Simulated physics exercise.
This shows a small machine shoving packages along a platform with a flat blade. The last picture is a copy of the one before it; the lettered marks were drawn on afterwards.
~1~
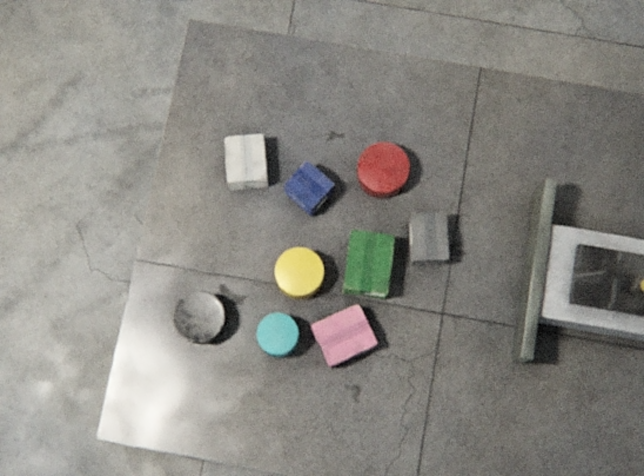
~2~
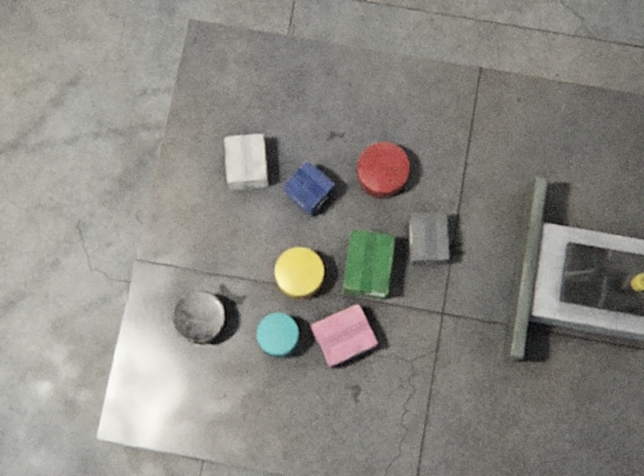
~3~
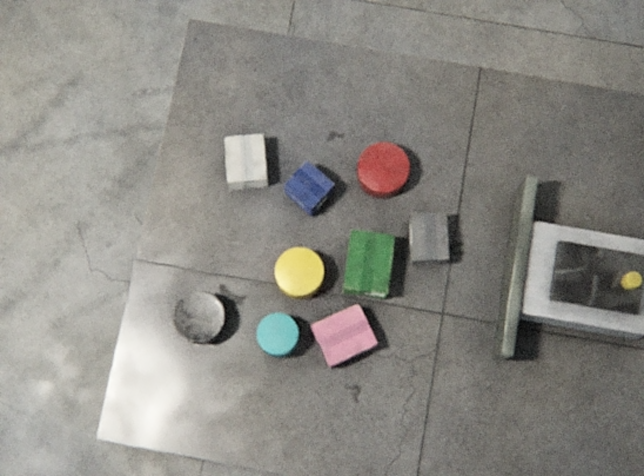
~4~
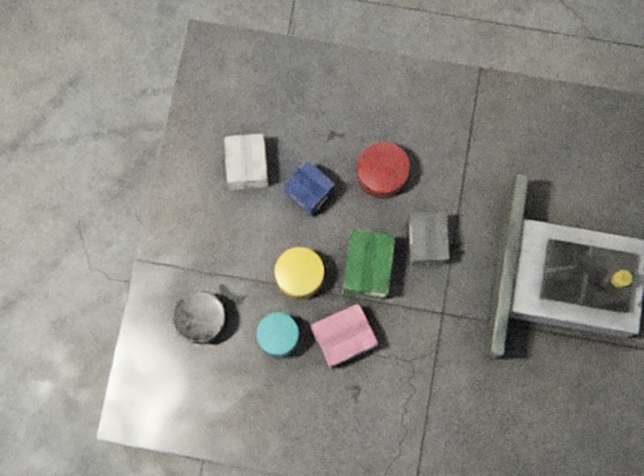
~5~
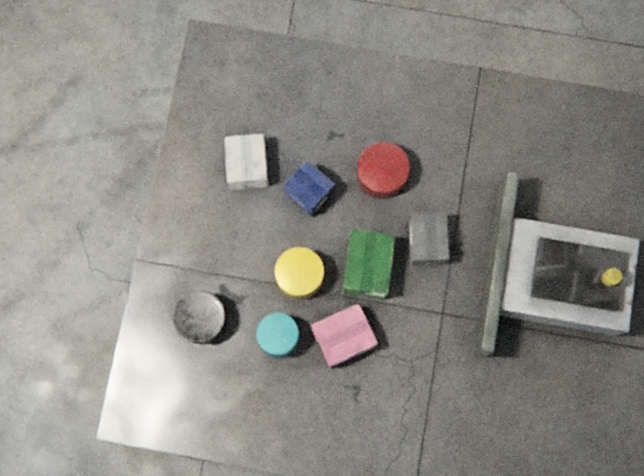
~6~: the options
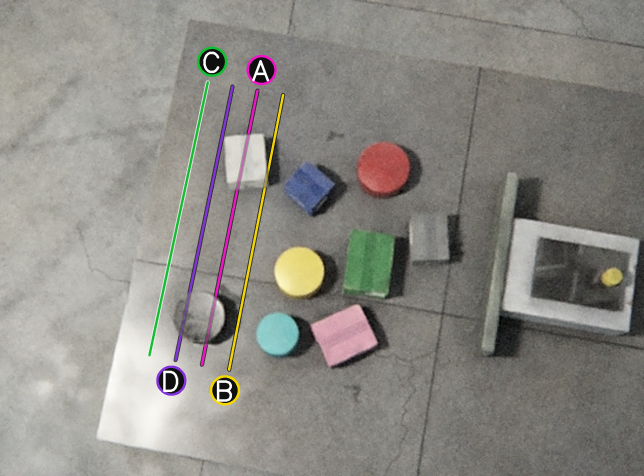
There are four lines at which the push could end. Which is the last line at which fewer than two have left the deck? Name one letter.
No farther than D.
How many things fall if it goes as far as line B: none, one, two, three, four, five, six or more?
The count is none.
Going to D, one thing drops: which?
It is the white box.
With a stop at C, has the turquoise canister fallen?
By then, no.
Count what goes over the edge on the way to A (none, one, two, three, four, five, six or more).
In all, none.
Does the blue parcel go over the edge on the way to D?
By then, no.
On the marked copy, A at (230, 224); B at (257, 228); C at (179, 215); D at (205, 219).
Following D. Soon after the start, robot (463, 254); red canister (372, 169); yellow canister (289, 280).
Later, robot (355, 235); white box (209, 147); black pail (176, 325).
In the end, robot (274, 221); white box over the edge; blue parcel (168, 152); one fallen.
As for the rest, A is within the limit but short; B is within the limit but short; C drops three.
